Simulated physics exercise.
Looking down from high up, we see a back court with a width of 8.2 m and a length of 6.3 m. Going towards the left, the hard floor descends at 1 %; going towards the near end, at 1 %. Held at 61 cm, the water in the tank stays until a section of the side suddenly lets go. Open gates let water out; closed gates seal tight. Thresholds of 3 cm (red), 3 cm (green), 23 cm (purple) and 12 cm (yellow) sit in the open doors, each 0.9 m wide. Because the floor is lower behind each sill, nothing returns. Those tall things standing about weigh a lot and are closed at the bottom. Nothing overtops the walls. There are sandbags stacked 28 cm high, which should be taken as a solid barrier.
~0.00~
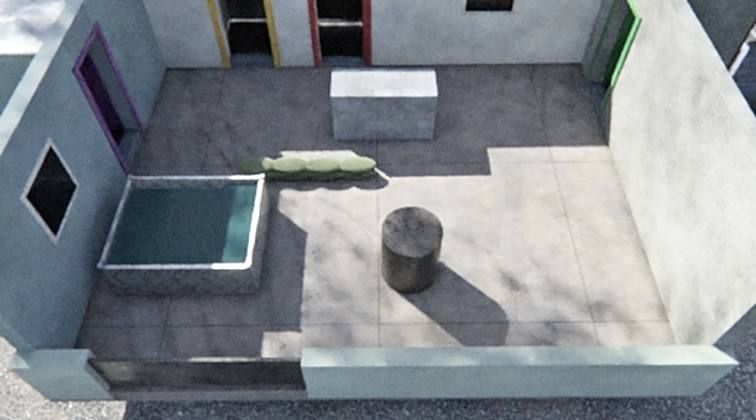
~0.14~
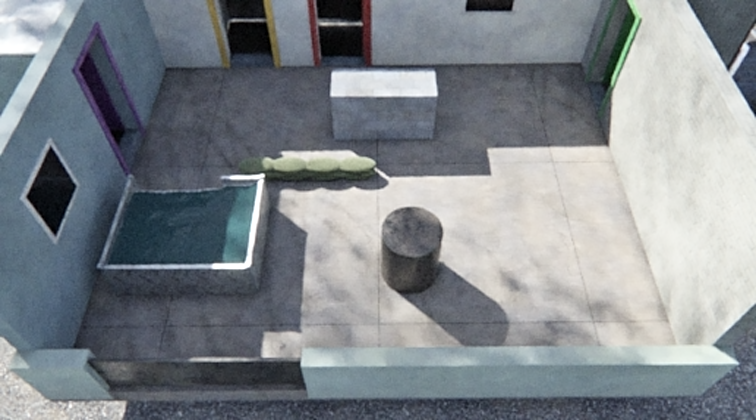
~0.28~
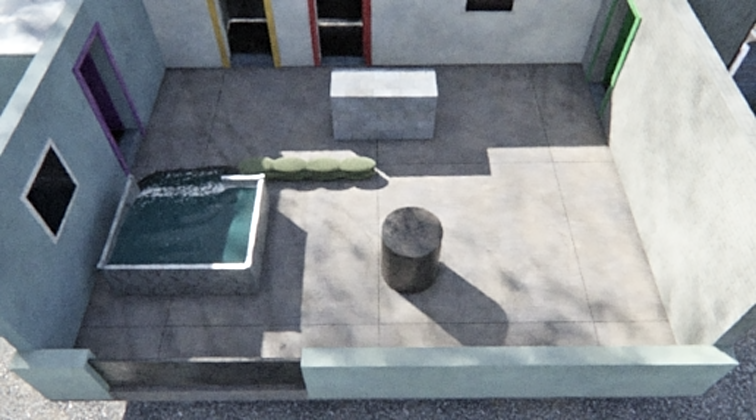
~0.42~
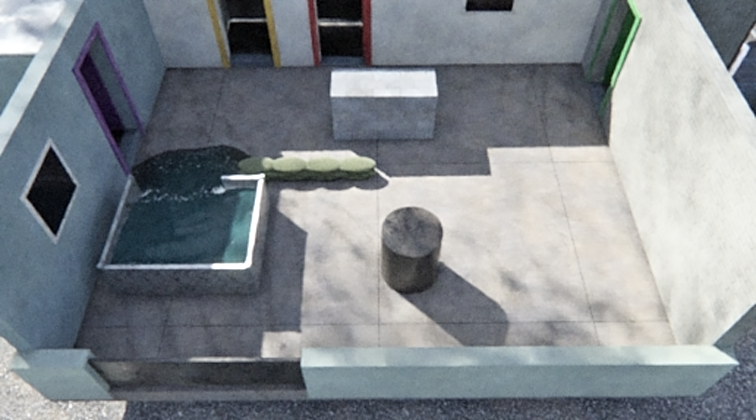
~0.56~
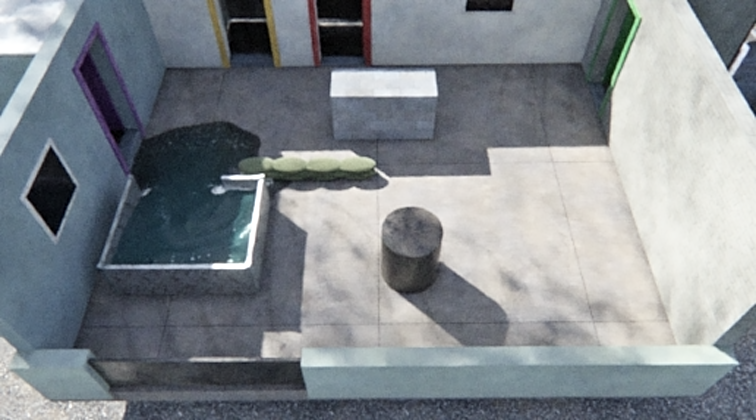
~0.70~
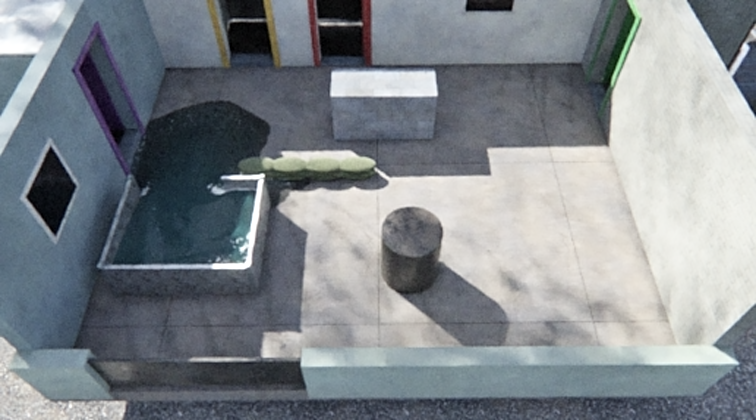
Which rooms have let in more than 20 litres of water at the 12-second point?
At the red door I expect the water to rise above the limit; at the green door I expect the water to rise above the limit; at the purple door I expect the water to hold within the limit; at the yellow door I expect the water to rise above the limit.
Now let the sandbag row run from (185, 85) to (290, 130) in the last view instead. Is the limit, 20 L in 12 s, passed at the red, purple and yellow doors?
Red within the limit, purple within the limit, yellow within the limit.
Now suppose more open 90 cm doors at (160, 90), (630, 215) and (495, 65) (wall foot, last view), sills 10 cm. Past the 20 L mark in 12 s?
First doorway gets there, second falls short, third falls short.
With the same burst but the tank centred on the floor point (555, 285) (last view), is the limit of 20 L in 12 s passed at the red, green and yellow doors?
Lab note: Red door limit not exceeded; green door limit exceeded; yellow door limit not exceeded.
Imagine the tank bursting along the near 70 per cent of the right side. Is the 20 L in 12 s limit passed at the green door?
Against that limit: Green past it.
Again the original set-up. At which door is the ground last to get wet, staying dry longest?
It's the green door.
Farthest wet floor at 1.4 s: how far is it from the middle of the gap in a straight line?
About 3.8 m.
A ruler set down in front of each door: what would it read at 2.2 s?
Centimetres: Red 4 / green 0 / purple 20 / yellow 26.
After 1.4 s water covers 20 % of the floor and is deepest (42 cm) near (167, 69); red door not reached, green door not reached, purple door 26 cm at the sill, 0 L in, yellow door 19 cm at the sill, 2 L in.
After 2.2 s water covers 20 % of the floor and is deepest (40 cm) near (165, 75); red door 4 cm at the sill, 0 L in, green door not reached, purple door 20 cm at the sill, 1 L in, yellow door 26 cm at the sill, 37 L in.
After 3.5 s water covers 25 % of the floor and is deepest (22 cm) near (172, 112); red door 8 cm at the sill, 10 L in, green door not reached, purple door 12 cm at the sill, 2 L in, yellow door 17 cm at the sill, 83 L in.
After 7.0 s water covers 50 % of the floor and is deepest (11 cm) near (313, 161); red door 4 cm at the sill, 30 L in, green door 10 cm at the sill, 42 L in, purple door 10 cm at the sill, 2 L in, yellow door 7 cm at the sill, 91 L in.
After 12.0 s water covers 85 % of the floor and is deepest (8 cm) near (66, 375); red door 4 cm at the sill, 40 L in, green door 2 cm at the sill, 81 L in, purple door 7 cm at the sill, 2 L in, yellow door 4 cm at the sill, 91 L in.
